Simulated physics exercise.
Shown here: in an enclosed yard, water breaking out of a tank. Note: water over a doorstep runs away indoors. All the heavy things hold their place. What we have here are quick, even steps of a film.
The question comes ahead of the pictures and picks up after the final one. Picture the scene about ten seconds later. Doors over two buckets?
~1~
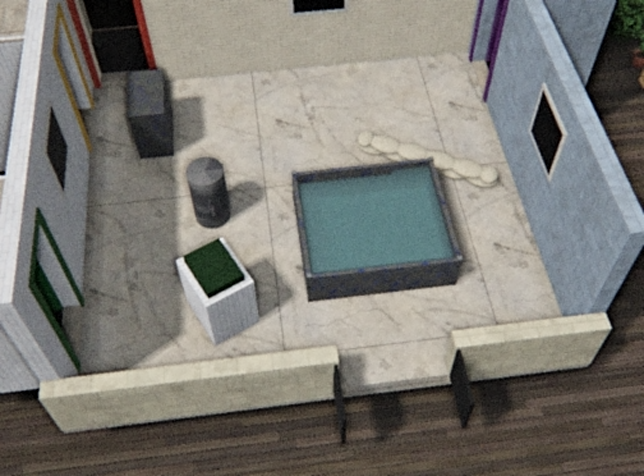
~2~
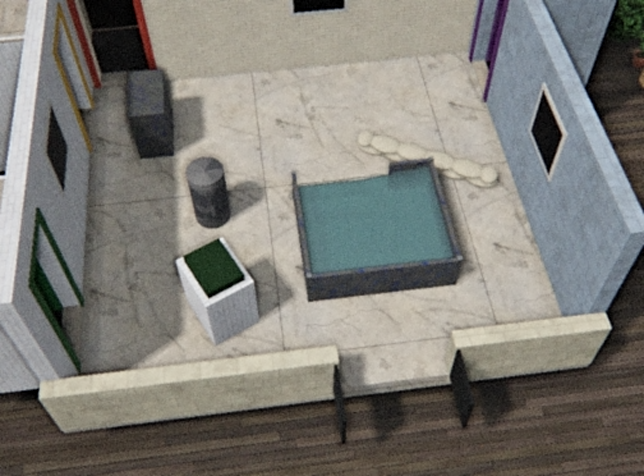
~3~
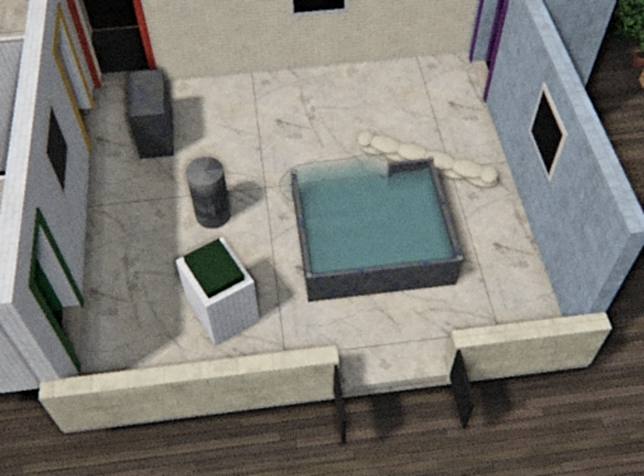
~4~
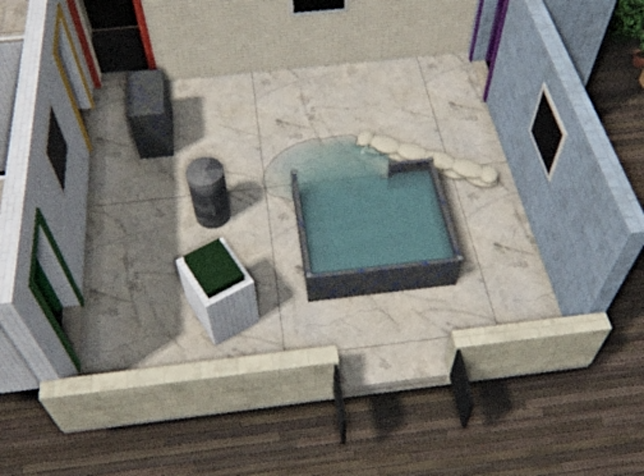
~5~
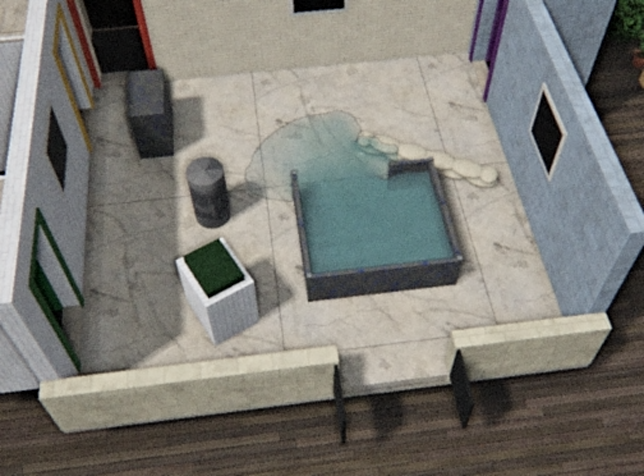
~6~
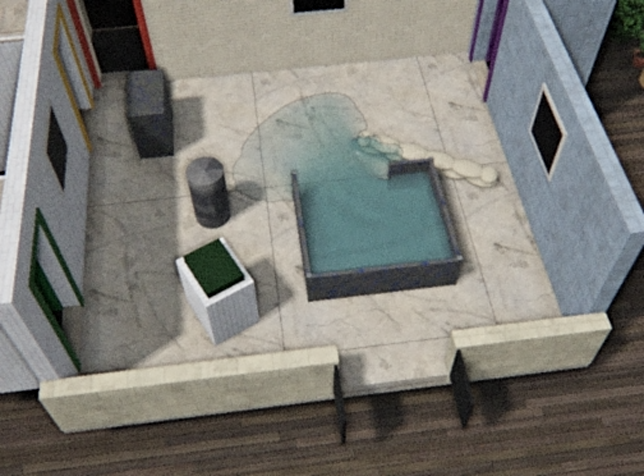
In the end the purple door lets too much in there; the red door lets too much in there; the green door lets in little enough there; the yellow door lets too much in there.
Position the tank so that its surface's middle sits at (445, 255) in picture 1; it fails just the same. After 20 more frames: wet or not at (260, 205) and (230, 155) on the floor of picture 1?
The first spot is inundated, the second inundated.
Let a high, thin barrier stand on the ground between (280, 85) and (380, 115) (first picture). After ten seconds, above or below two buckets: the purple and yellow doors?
My take: The purple door remains below the mark, but the yellow door tops the mark.
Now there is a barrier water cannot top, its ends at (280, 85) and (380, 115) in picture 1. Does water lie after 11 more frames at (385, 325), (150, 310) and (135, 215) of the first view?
Results in order: Bone-dry / bone-dry / bone-dry.
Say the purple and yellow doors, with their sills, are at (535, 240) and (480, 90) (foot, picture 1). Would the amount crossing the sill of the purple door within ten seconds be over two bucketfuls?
In this case the purple door remains below.
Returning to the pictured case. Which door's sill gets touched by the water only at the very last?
My answer: The door marked green.
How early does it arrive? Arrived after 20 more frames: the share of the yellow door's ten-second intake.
I make it 15 per cent.
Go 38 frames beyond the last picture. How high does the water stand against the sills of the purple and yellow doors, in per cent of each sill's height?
Estimate, in order: 210 and 230 percent.
A moment on, water covers 20 % of the floor; the purple door not reached, the red door not reached, the green door not reached, the yellow door not reached.
Next, water covers 30 % of the floor; the purple door not reached, the red door wet at the sill, nothing in, the green door not reached, the yellow door not reached.
Then, water covers 45 % of the floor; the purple door under two buckets in, the red door under two buckets in, the green door not reached, the yellow door over two buckets in.
Later, water covers 70 % of the floor; the purple door over two buckets in, the red door over two buckets in, the green door wet at the sill, nothing in, the yellow door far over two buckets in.
In the end, water covers 95 % of the floor; the purple door far over two buckets in, the red door over two buckets in, the green door wet at the sill, nothing in, the yellow door far over two buckets in.
